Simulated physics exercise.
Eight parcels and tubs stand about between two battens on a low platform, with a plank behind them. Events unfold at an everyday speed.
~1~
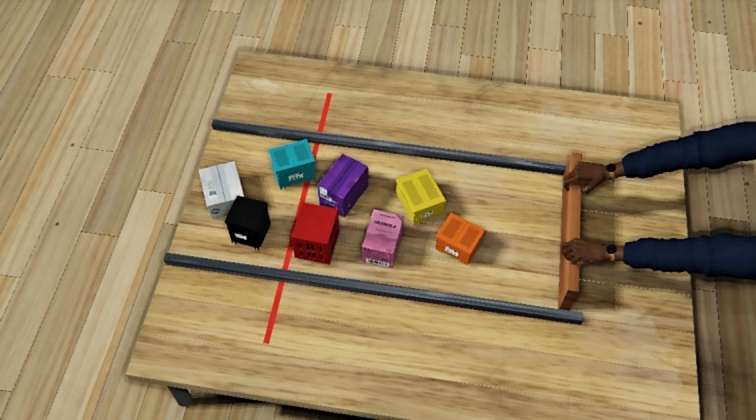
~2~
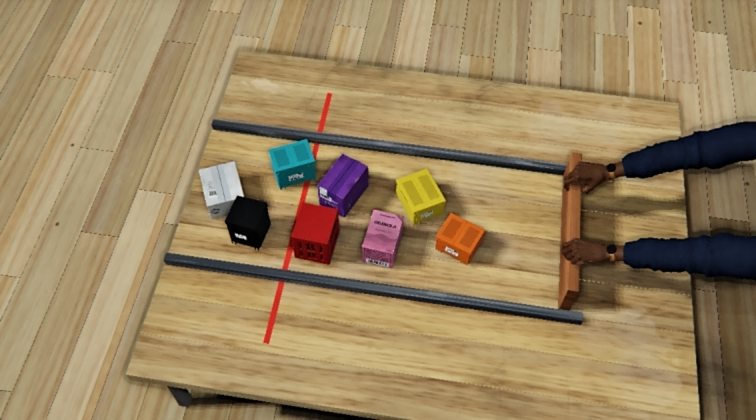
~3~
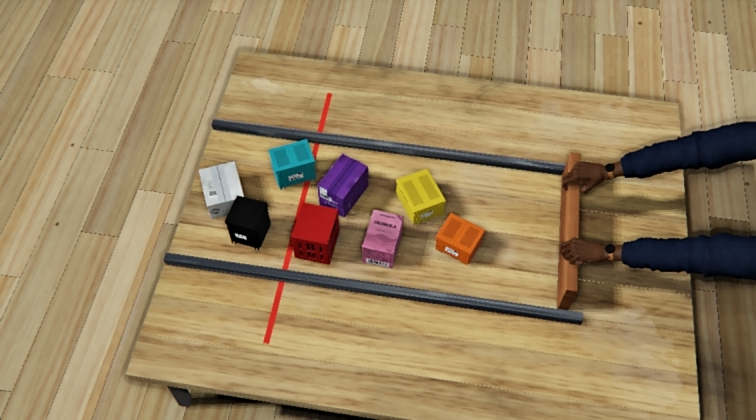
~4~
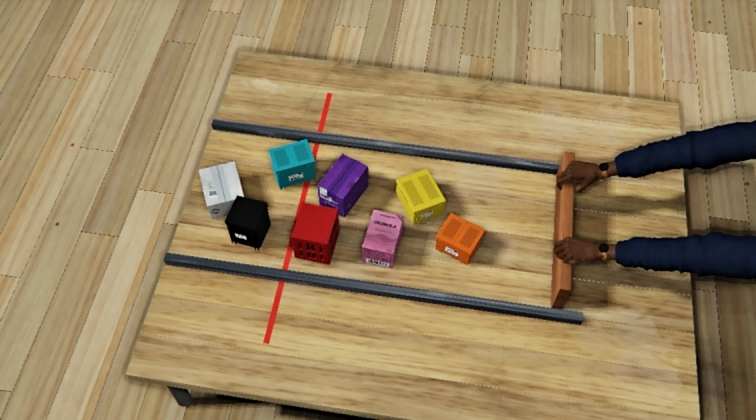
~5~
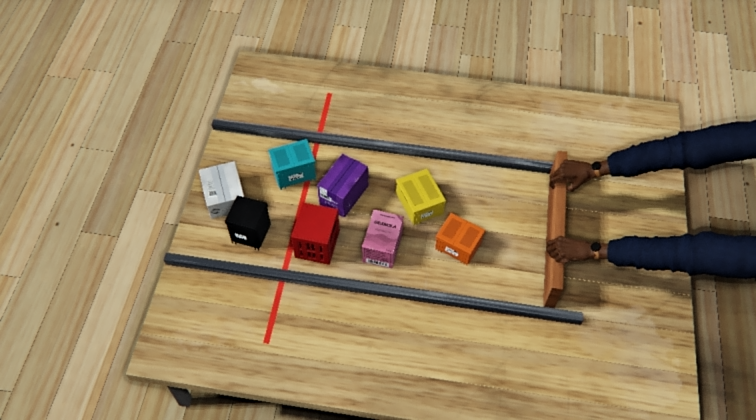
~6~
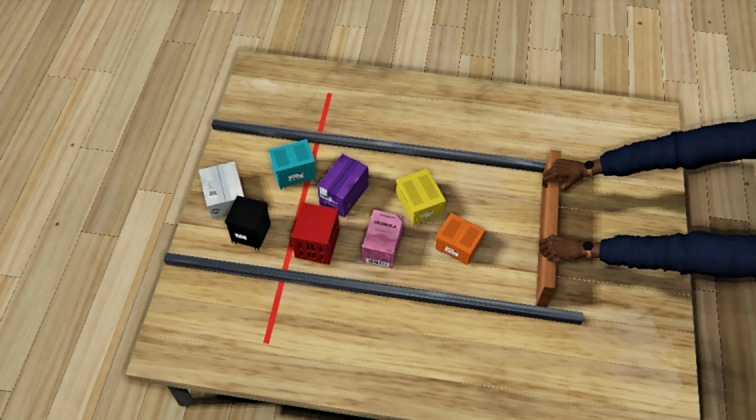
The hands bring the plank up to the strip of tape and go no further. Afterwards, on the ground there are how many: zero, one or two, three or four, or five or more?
On the ground there are one or two.
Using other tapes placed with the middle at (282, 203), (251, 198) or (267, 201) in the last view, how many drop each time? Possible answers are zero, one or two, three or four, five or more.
Result per tape, in order - 1 or 2 / either three or four / three to four.
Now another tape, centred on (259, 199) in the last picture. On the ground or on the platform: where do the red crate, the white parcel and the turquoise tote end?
The red crate is gone, the white parcel is gone, the turquoise tote is gone.
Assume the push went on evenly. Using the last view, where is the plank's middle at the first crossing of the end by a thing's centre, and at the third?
(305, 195) and (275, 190).
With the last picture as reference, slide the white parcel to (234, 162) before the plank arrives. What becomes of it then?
Result: The white parcel ends up off.
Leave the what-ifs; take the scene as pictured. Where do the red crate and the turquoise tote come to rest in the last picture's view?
They finish at roughly (204, 221) and (228, 148) respectively.
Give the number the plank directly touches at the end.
Contact count: 2.
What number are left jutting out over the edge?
1 is the number.
Soon after, none off yet; white parcel at rest near (223, 190); black tote at rest near (249, 223); turquoise tote at rest near (293, 165).
By the end, the number that fall off is one or two; fallen, black tote.
